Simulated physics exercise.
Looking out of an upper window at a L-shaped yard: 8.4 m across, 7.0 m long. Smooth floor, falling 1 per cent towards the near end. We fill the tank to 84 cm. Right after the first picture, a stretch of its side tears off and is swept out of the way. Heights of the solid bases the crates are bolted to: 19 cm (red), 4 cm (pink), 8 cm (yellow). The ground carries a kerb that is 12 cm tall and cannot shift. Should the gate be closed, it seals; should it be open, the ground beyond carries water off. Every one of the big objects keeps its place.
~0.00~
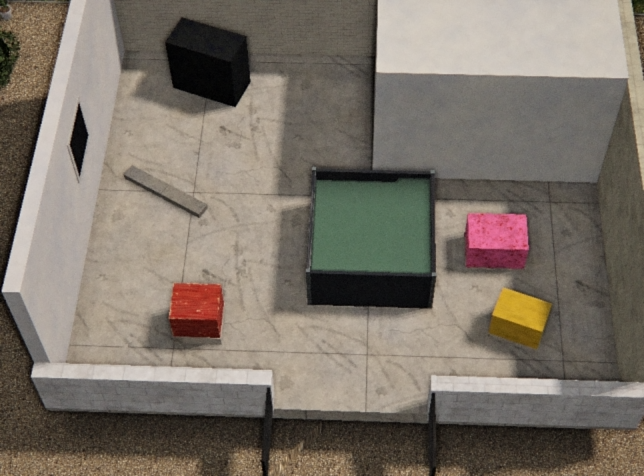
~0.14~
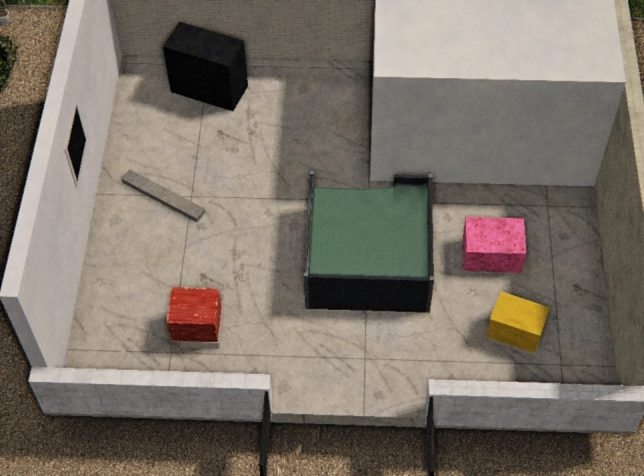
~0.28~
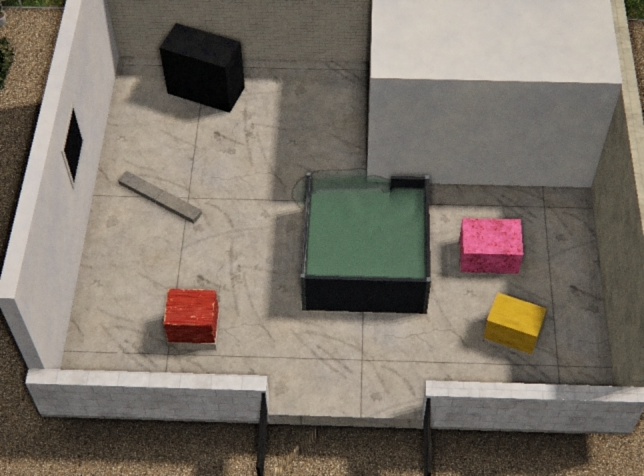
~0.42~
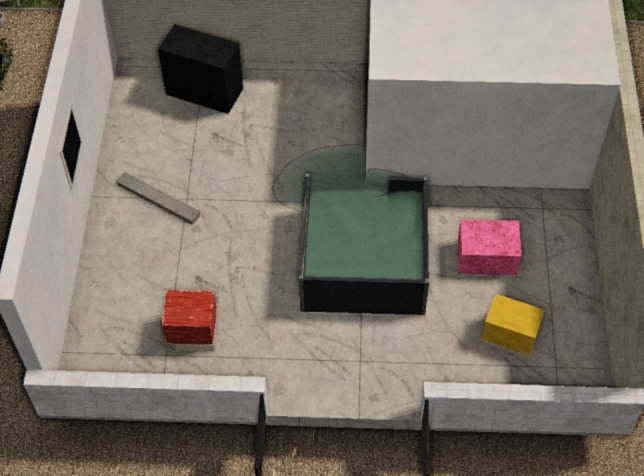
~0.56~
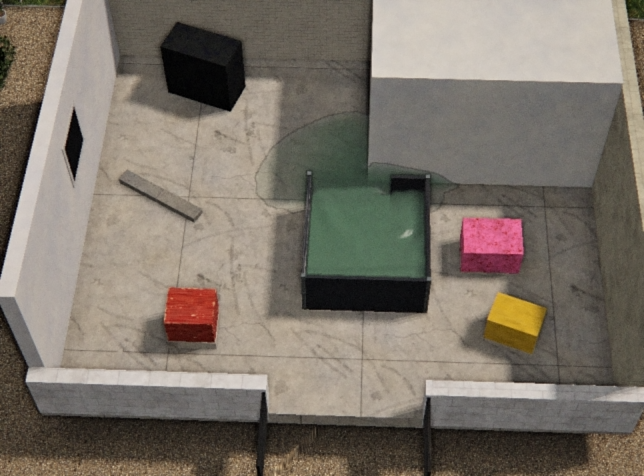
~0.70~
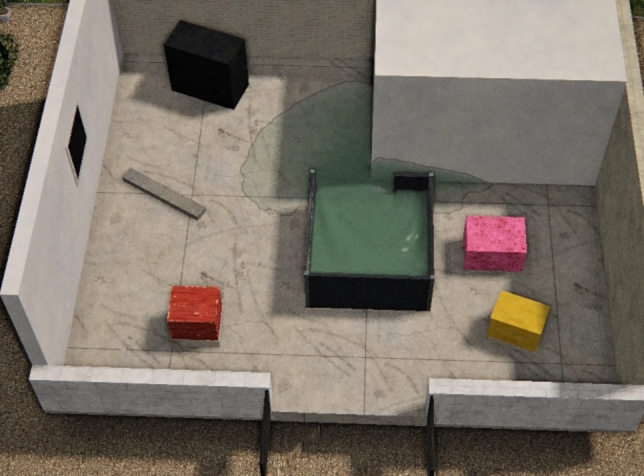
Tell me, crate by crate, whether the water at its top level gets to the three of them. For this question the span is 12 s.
The red crate: The water falls short of it. The pink crate: The water gets to it. The yellow crate: The water falls short of it.
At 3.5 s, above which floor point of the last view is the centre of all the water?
Its balance point lies near (313, 156).
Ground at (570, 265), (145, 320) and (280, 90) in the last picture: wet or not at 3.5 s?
Going through the three points: Awash, then not yet touched, then awash.
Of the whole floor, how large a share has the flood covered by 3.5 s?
I'd say around 45 %.
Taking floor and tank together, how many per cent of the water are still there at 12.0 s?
That would be close to 90 per cent.
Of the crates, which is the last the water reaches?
The red one.
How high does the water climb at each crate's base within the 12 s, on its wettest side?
Peaks in cm: Red 13, pink 10, yellow 5.
After 1.4 s water covers 30 % of the floor and is deepest (46 cm) near (374, 180); red plinth not reached, pink plinth reached, yellow plinth not reached.
After 2.2 s water covers 35 % of the floor and is deepest (42 cm) near (219, 73); red plinth not reached, pink plinth reached, yellow plinth not reached.
After 3.5 s water covers 45 % of the floor and is deepest (33 cm) near (219, 73); red plinth not reached, pink plinth reached, yellow plinth reached.
After 7.0 s water covers 90 % of the floor and is deepest (18 cm) near (192, 200); red plinth reached, pink plinth reached, yellow plinth reached.
After 12.0 s water covers 100 % of the floor and is deepest (10 cm) near (60, 389); highest at the red plinth 13 cm, highest at the pink plinth 10 cm, highest at the yellow plinth 5 cm.
